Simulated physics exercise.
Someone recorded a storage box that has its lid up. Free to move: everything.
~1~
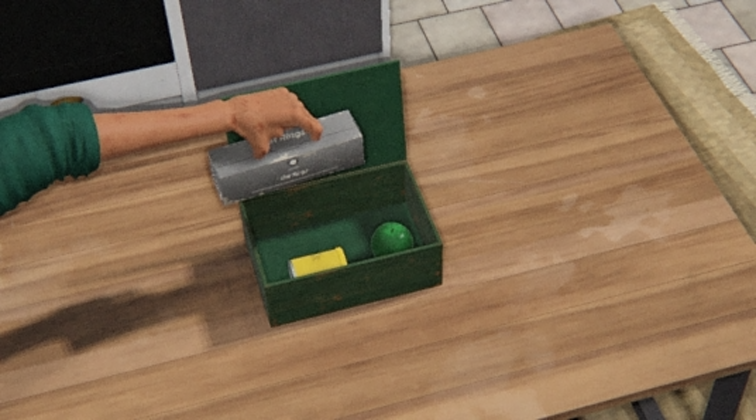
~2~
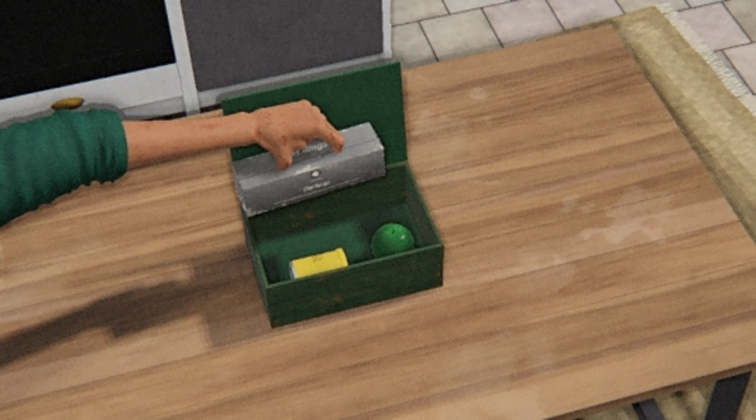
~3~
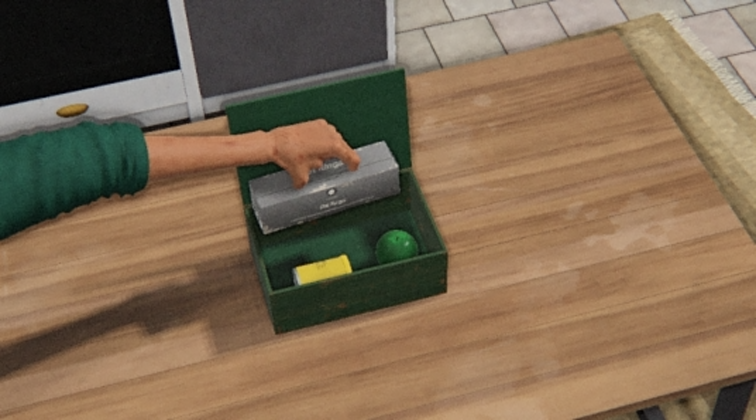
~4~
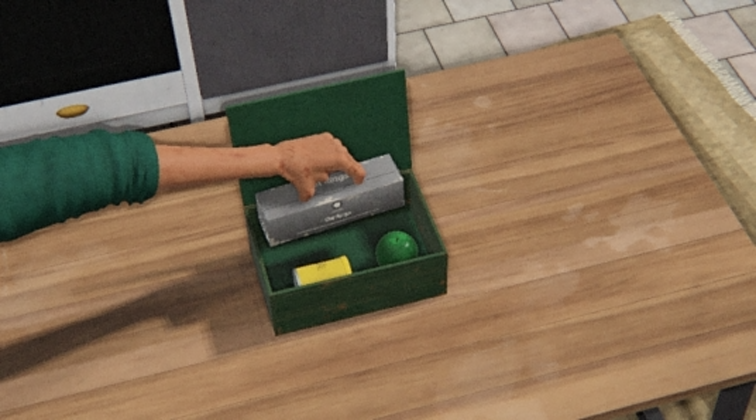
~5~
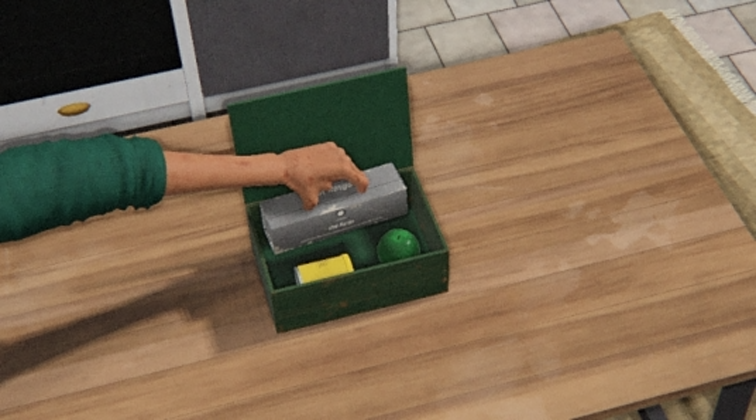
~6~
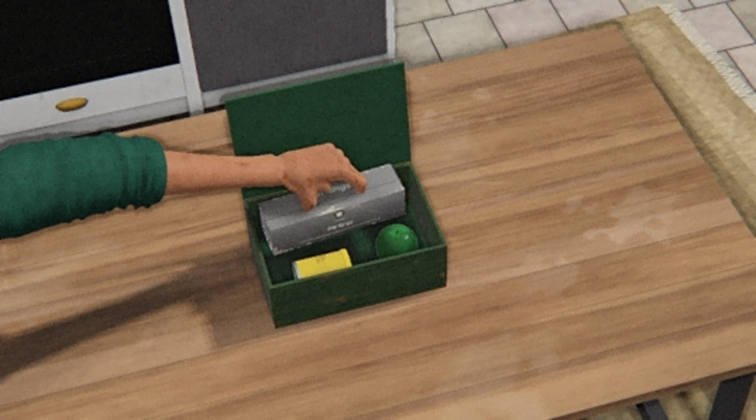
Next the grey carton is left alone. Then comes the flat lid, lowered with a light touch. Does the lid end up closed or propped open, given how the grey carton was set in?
The lid lies on the box.
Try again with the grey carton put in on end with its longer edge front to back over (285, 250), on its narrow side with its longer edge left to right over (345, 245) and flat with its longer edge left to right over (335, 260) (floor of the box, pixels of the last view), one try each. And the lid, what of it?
The first attempt ends with the lid standing open, the second with it lying shut, and the third with it lying shut.
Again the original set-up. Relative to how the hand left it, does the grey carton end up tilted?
Simply put, the grey carton remains unturned.
Then, 0.70 s past the last view, grey carton displaced a little near (336, 233); green apple displaced a little.
Then, 1.70 s past the last view, lid 53° above the rim; grey carton displaced a little near (336, 233); green apple displaced a little.
Then, 2.30 s past the last view, lid 7° above the rim; grey carton displaced a little near (336, 233); green apple displaced a little.
Finally, lid shut; moved from the start, grey carton; the other 2 still in place. Final places as the last picture's camera would see them, grey carton near (336, 233).
